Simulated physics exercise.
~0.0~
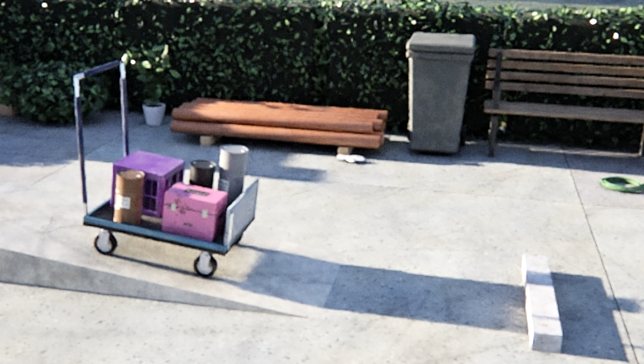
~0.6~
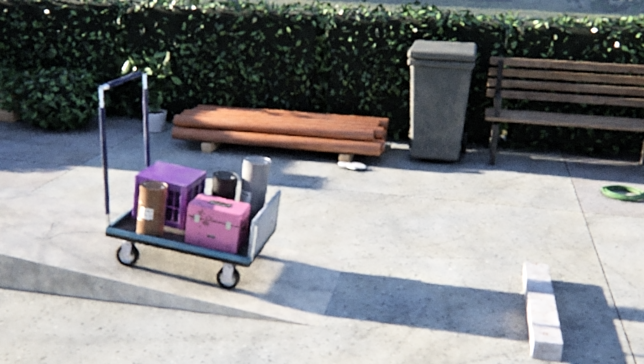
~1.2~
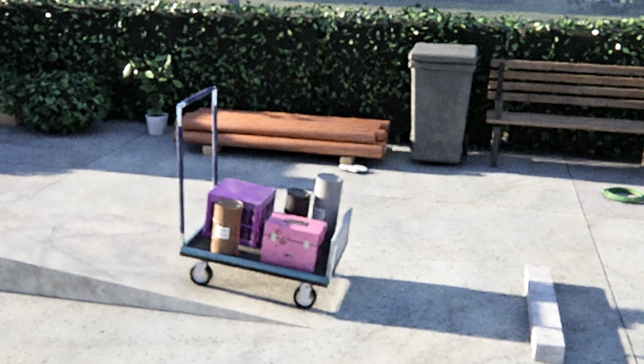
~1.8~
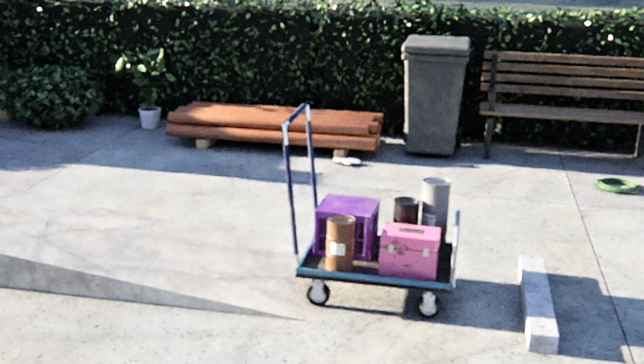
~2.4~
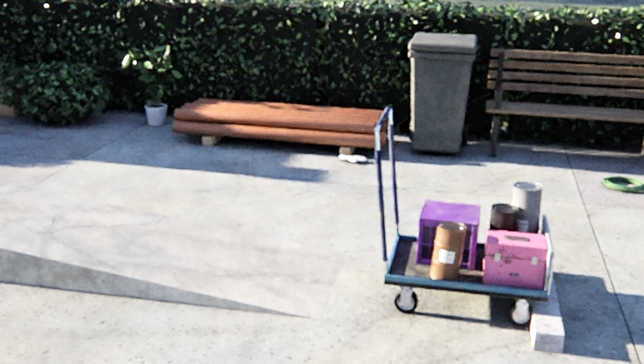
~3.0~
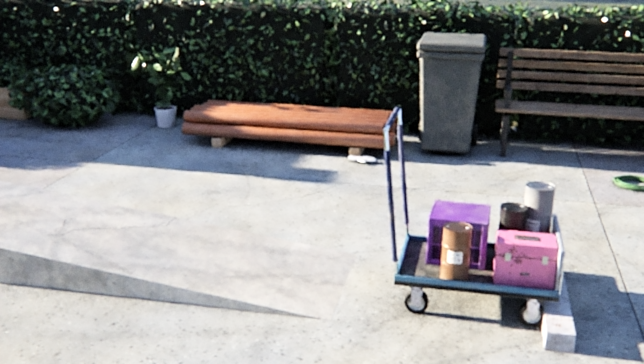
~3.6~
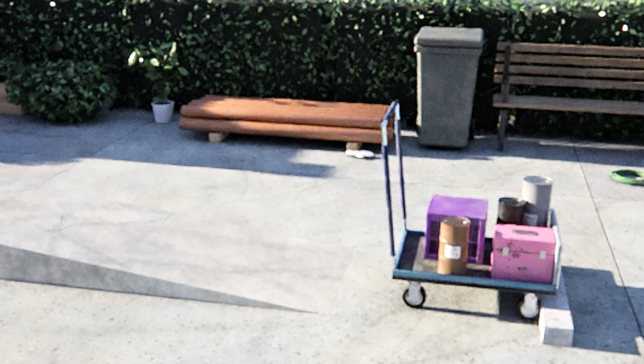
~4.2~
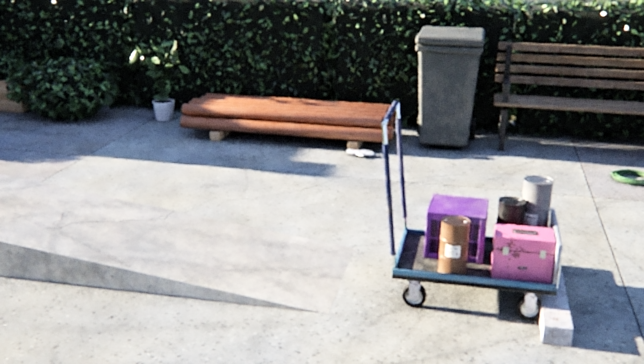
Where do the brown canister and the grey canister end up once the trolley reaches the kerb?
Both canisters are still standing on the trolley deck after it comes to rest against the kerb.
